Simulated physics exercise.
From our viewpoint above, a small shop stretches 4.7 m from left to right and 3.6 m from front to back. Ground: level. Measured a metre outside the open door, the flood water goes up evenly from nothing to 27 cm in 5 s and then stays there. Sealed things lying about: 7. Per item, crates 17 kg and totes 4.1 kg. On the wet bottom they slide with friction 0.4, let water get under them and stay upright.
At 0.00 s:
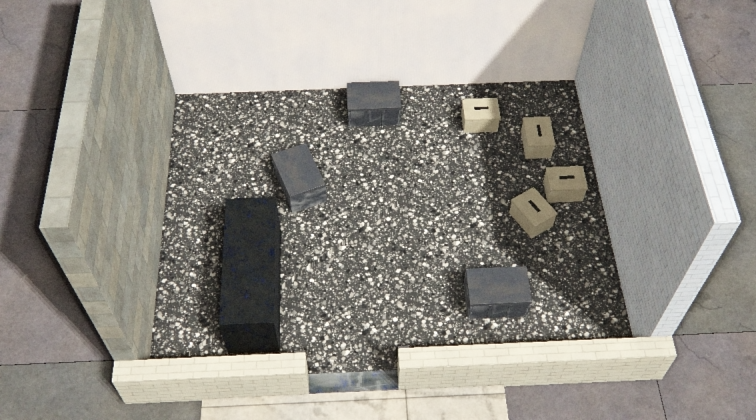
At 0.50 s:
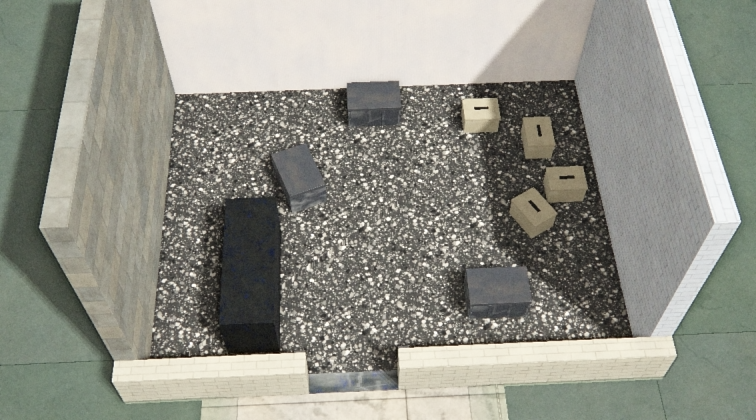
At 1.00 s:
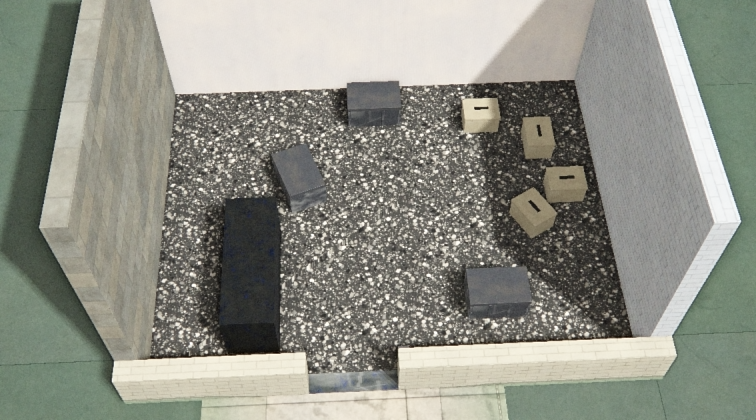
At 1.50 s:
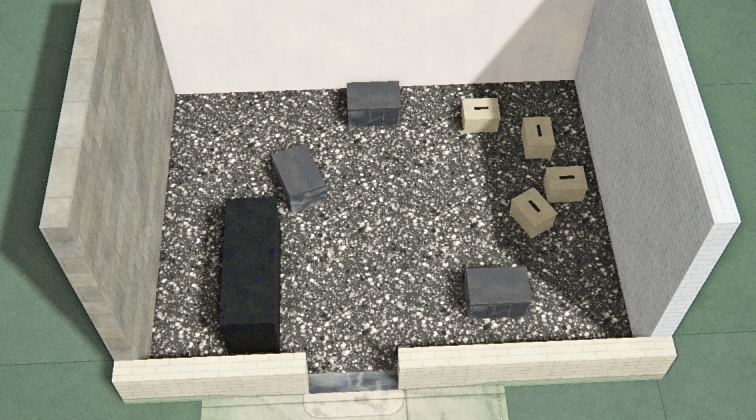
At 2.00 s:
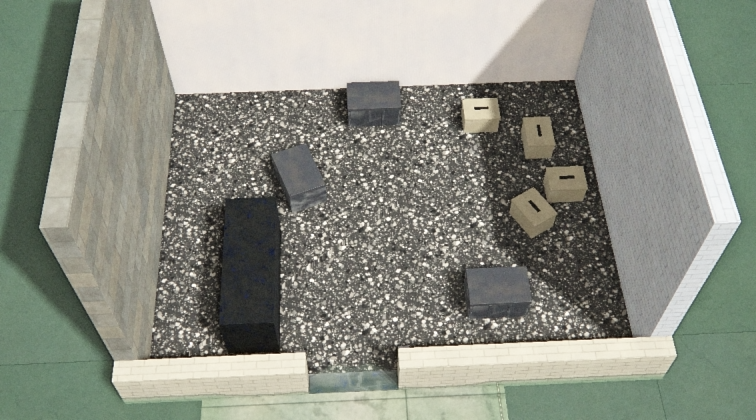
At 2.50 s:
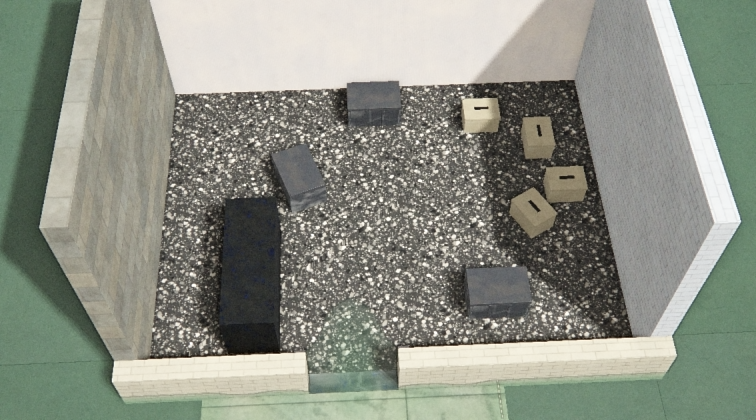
Greenish water spread over the paving around a small walled room, then crept across the front step and just through the doorway, while the dark blocks and pale boxes on the speckled floor stayed still.
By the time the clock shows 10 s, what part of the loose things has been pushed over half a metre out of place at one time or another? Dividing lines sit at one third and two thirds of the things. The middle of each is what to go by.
My call: Two thirds or more of them.
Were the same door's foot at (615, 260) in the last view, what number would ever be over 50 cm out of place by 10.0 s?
In that case 3 of them.
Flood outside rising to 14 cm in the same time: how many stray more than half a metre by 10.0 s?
It would come to 1 of them.
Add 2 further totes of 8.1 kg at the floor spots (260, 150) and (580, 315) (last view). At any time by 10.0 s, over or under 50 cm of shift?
First one goes beyond it, second one stays within it.
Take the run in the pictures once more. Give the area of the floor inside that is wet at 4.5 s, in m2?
I'd estimate close to 6.0 m2.
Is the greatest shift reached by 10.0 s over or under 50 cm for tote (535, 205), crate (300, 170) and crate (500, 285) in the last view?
First farther, then farther, then not as far.
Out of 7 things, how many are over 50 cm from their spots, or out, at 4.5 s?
I count 0 of them.
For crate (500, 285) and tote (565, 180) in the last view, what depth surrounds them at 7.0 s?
I'd put it at 1 cm and 1 cm respectively.
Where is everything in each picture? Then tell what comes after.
A crate at (374, 95) rests on the ground; a crate at (298, 169) rests on the ground; 0.0 m2 under water; 0 of 7 have shifted, in the first picture.
A crate at (374, 95), on the bottom; a crate at (298, 169), on the bottom; 0.0 m2 under water; 0 of 7 have shifted, in the second picture.
A crate at (374, 95), on the bottom; a crate at (298, 169), on the bottom; water covers 0.0 m2; 0 of 7 have shifted, in the third picture.
A crate at (374, 95), on the bottom; a crate at (298, 169), on the bottom; water covers 0.0 m2; 0 of 7 have shifted, in the fourth picture.
A crate at (374, 95), on the bottom; a crate at (298, 169) rests on the ground; 0.0 m2 under water; 0 of 7 have shifted, in the fifth picture.
A crate at (374, 95), on the bottom; a crate at (298, 169) rests on the ground; 0.4 m2 under water; 0 of 7 have shifted, in the sixth picture.
After 3.5 s 0 of 7 are over 50 cm from their spots; 0 afloat.
After 4.5 s 0 of 7 are over 50 cm from their spots; 0 afloat.
After 7.0 s 2 of 7 are over 50 cm from their spots; 1 afloat.
After 10.0 s 6 of 7 are over 50 cm from their spots, and 6 have been at some point; 5 afloat.
